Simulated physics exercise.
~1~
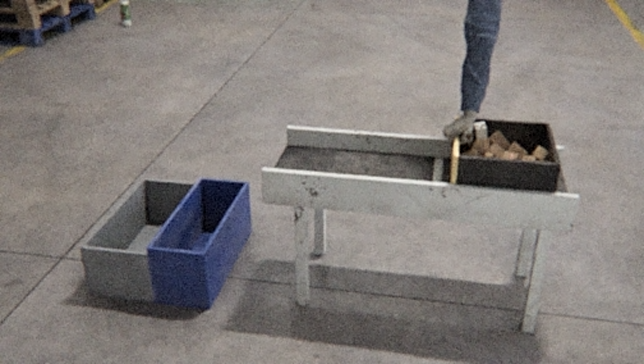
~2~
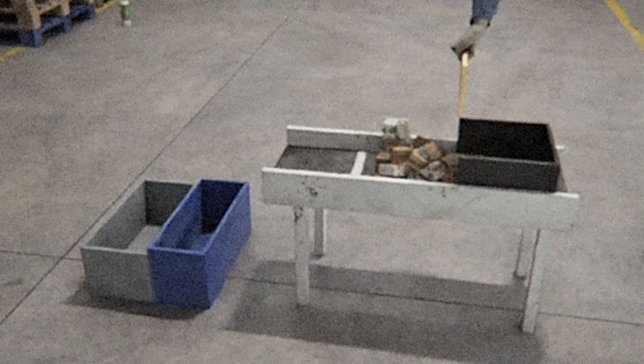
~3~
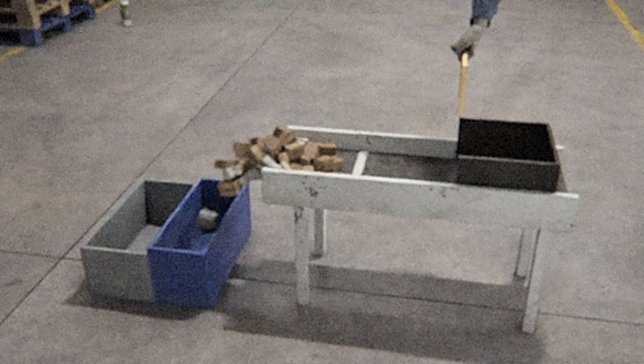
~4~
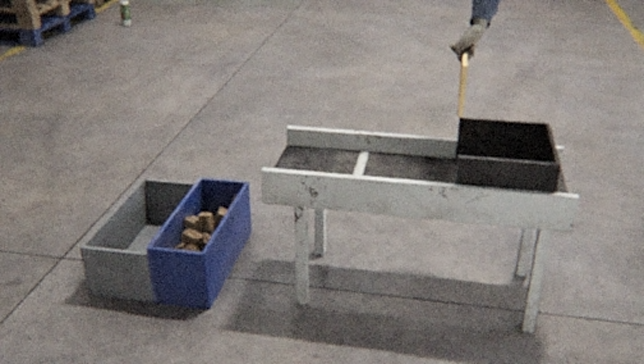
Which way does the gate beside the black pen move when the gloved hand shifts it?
The gate moves up, and the gloved hand then keeps it raised above the belt.
